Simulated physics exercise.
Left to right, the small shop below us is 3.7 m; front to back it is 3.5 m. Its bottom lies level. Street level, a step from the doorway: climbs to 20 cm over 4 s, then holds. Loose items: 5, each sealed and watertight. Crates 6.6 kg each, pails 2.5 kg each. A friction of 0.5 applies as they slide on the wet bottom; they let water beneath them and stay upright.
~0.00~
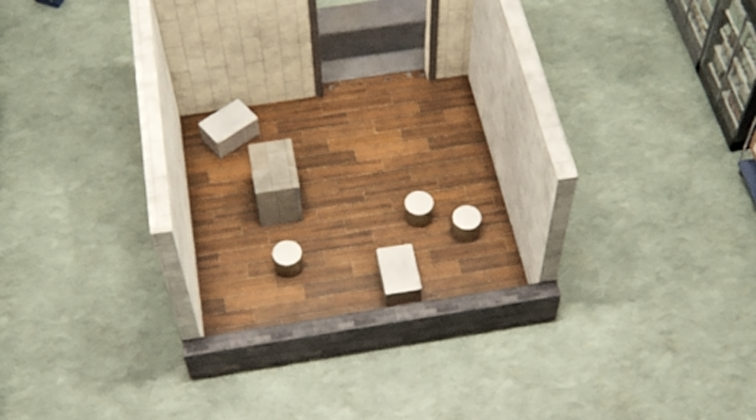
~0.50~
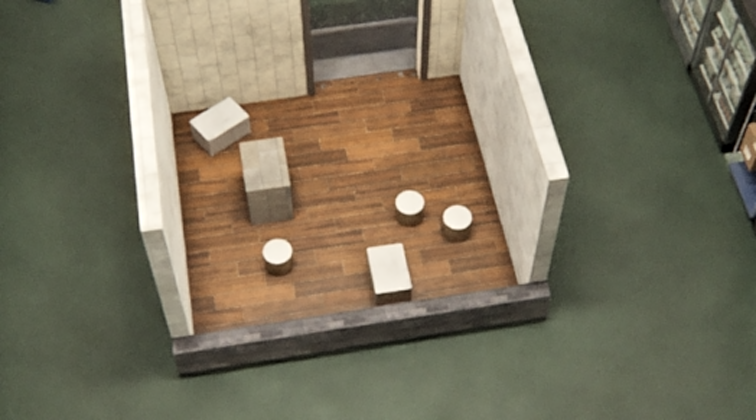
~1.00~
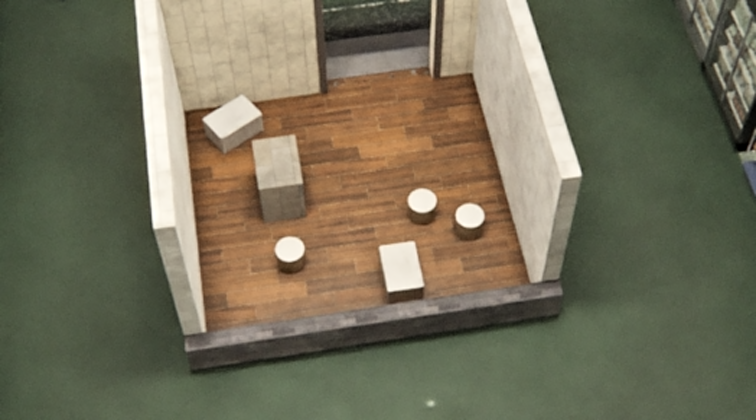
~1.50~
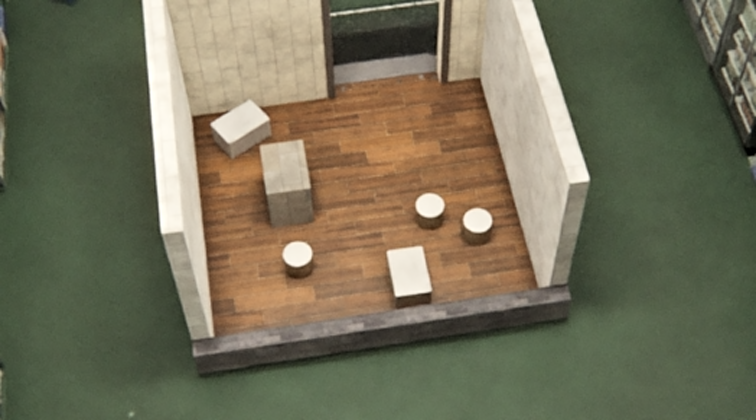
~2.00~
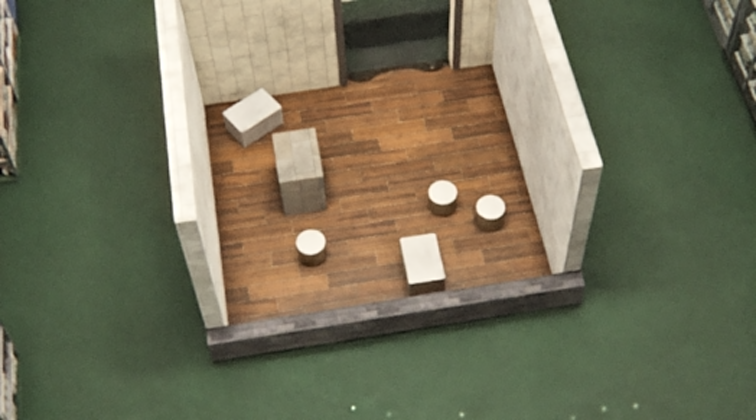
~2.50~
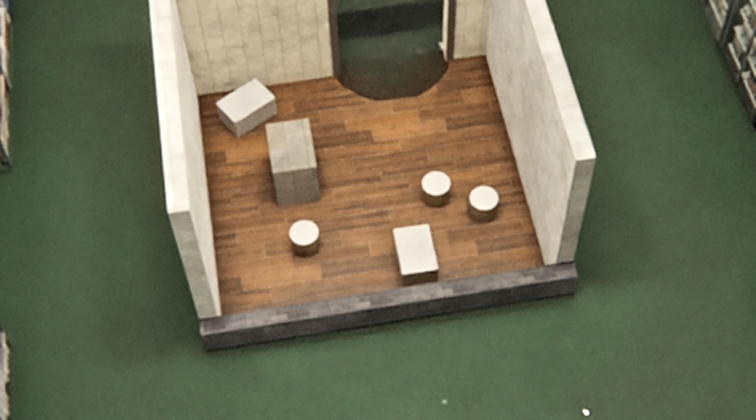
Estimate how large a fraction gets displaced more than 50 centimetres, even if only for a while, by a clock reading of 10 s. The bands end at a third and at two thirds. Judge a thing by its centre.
Watching this, the moved portion will reach or pass two thirds.
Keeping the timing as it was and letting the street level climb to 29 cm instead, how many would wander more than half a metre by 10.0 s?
Then it comes to 5.
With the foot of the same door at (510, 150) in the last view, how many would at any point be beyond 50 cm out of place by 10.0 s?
That would give 4.
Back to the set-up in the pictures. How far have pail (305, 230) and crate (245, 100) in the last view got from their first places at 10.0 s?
They've ended up 200 cm and 30 cm away, in that order.
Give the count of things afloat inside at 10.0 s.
At that point I count 5.
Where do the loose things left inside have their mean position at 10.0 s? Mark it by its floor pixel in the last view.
That lands at roughly (301, 206).
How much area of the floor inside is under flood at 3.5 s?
Roughly 2.5 m2 of it is wet.
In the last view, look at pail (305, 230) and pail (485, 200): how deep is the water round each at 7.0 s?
First about 2 cm, second about 15 cm.
After 3.5 s 0 of 5 are over 50 cm from their spots; 0 afloat.
After 4.5 s 0 of 5 are over 50 cm from their spots; 0 afloat.
After 7.0 s 2 of 5 are over 50 cm from their spots; 3 afloat.
After 10.0 s 4 of 5 are over 50 cm from their spots, and 4 have been at some point; 5 afloat.
